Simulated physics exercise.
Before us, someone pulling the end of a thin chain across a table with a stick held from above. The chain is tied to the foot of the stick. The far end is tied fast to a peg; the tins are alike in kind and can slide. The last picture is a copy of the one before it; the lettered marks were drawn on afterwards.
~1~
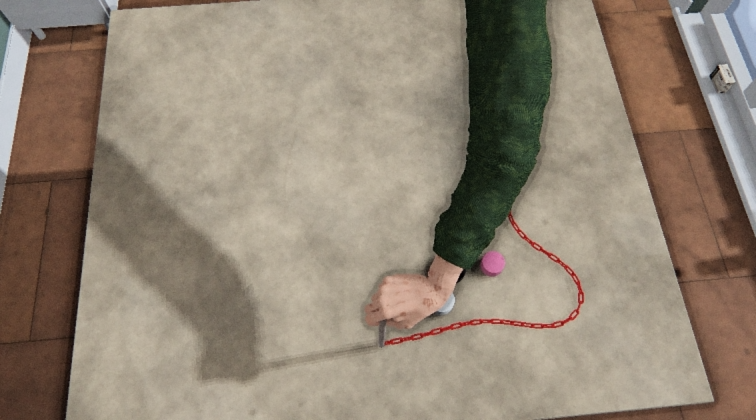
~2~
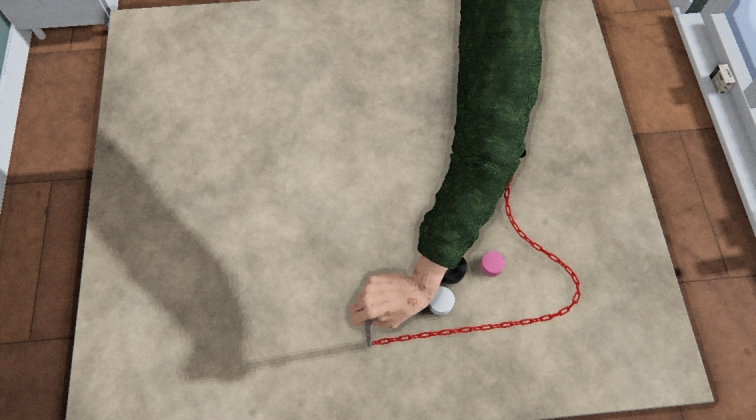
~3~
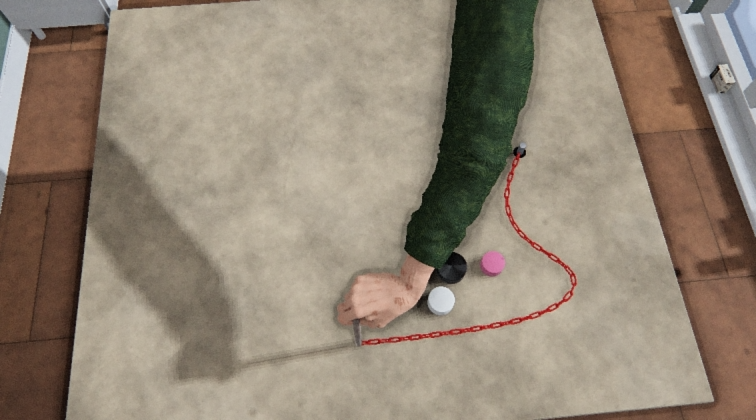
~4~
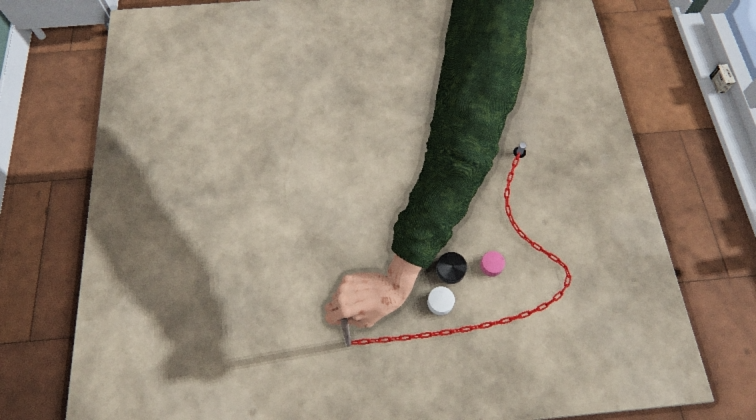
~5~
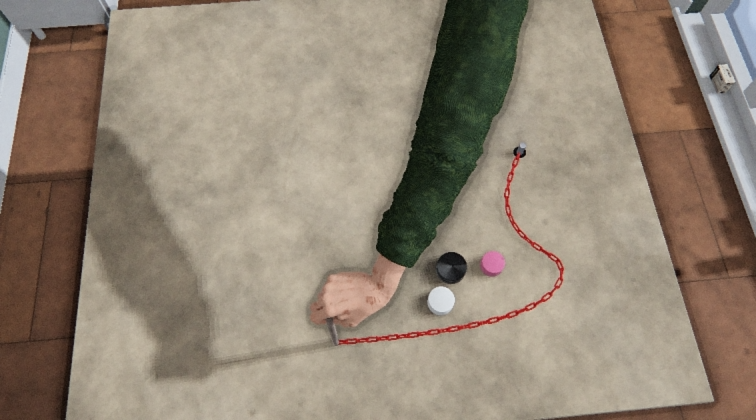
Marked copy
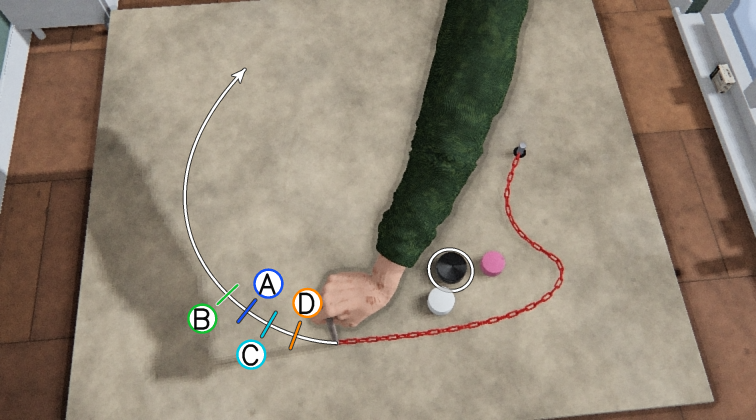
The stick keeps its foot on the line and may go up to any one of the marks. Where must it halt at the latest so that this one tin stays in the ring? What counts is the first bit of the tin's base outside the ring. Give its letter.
Up to mark B.
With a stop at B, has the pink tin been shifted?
By then, yes.
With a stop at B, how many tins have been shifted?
Two.
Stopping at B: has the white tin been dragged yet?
By then, yes.
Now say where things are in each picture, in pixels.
Pink tin (492, 264), in the first picture.
White tin (441, 301), in the second picture.
Black tin (451, 268); pink tin (492, 264), in the third picture.
White tin (441, 301); peg (521, 149), in the fourth picture.
Black tin (451, 268); pink tin (492, 264); white tin (441, 301), in the fifth picture.
On the marked copy, A at (247, 311); B at (228, 295); C at (269, 324); D at (295, 336); the ring at (451, 270); the route from (336, 343) via (188, 226) to (245, 70).
With B. Early on, foot of the stick (293, 335); black tin (451, 268).
Further on, foot of the stick (255, 317); black tin (451, 268).
At the end, foot of the stick (228, 295); black tin (452, 268); pink tin (472, 254); white tin (430, 284); the black tin is still in its ring.
As for the rest, A is safe but short; C is safe but short; D is safe but short.
